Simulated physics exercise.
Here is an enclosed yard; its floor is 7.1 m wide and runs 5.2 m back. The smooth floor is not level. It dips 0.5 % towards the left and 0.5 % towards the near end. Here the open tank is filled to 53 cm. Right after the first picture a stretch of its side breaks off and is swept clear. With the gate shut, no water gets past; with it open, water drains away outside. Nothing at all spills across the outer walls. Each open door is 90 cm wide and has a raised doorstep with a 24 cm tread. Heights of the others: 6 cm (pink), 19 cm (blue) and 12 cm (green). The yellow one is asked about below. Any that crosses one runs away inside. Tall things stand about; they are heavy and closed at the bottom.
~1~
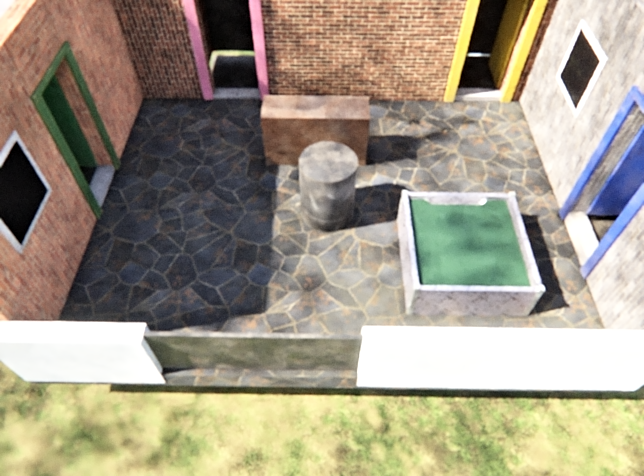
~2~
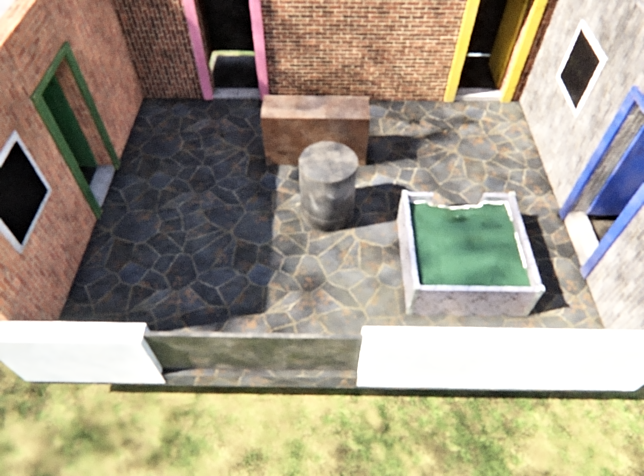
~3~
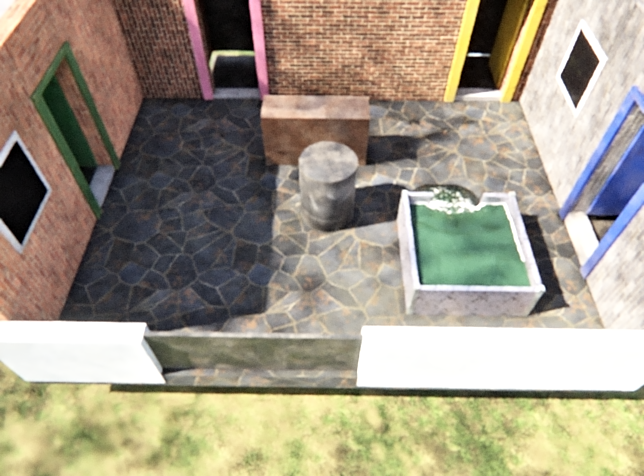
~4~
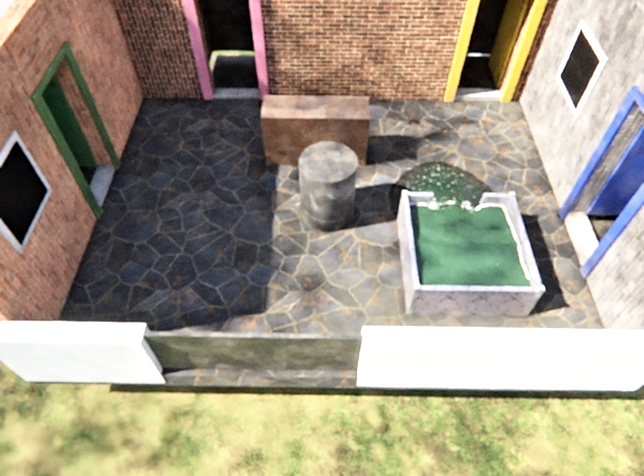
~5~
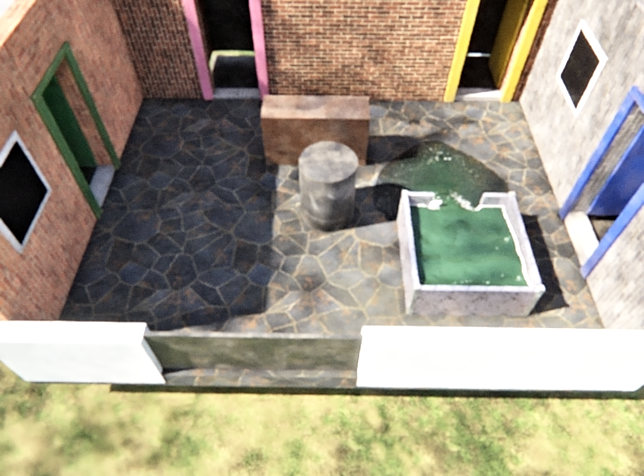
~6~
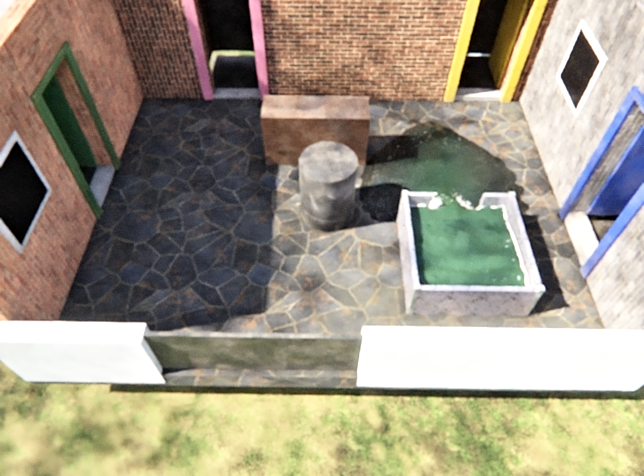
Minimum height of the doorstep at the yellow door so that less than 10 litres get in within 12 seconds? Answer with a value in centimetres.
Roughly 12.5 cm.
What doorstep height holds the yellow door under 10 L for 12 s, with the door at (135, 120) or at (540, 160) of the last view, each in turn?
Minimums: About 6.0 cm and 6.5 cm.
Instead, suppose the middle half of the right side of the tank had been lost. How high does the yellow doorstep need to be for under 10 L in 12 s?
In that case about 8.5 cm.
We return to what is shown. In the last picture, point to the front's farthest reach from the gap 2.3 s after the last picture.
Around (200, 103).
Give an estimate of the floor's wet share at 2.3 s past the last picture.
About 30 per cent.
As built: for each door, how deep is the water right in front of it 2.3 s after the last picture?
Depth (cm): Pink 2 / blue 0 / green 0 / yellow 15.
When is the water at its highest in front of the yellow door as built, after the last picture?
At roughly 1.8 s.
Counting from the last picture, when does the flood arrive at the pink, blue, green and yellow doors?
The pink door gets it at 1.8 s, the blue door at 4.0 s, the green door at 4.5 s and the yellow door at 0.6 s.
Then, 0.7 s after the last picture water covers 25 % of the floor, deepest (26 cm) near (441, 215); 9 cm at the yellow door, 0 litres in over its 10 cm doorstep.
Then, 2.3 s after the last picture water covers 30 % of the floor, deepest (16 cm) near (441, 215); 15 cm at the yellow door, 19 litres in over its 10 cm doorstep.
Then, 11.3 s after the last picture water covers 85 % of the floor, deepest (7 cm) near (46, 355); 3 cm at the yellow door, 26 litres in over its 10 cm doorstep.
At the yellow door as built, the water peaked near 17 cm, 1.7 s after the last picture.
Run again over the same 12 s with other heights there, 23 litres in over 10.5 cm, 5 litres over 14 cm. The limit of 10 litres is kept from about 12.5 cm up.
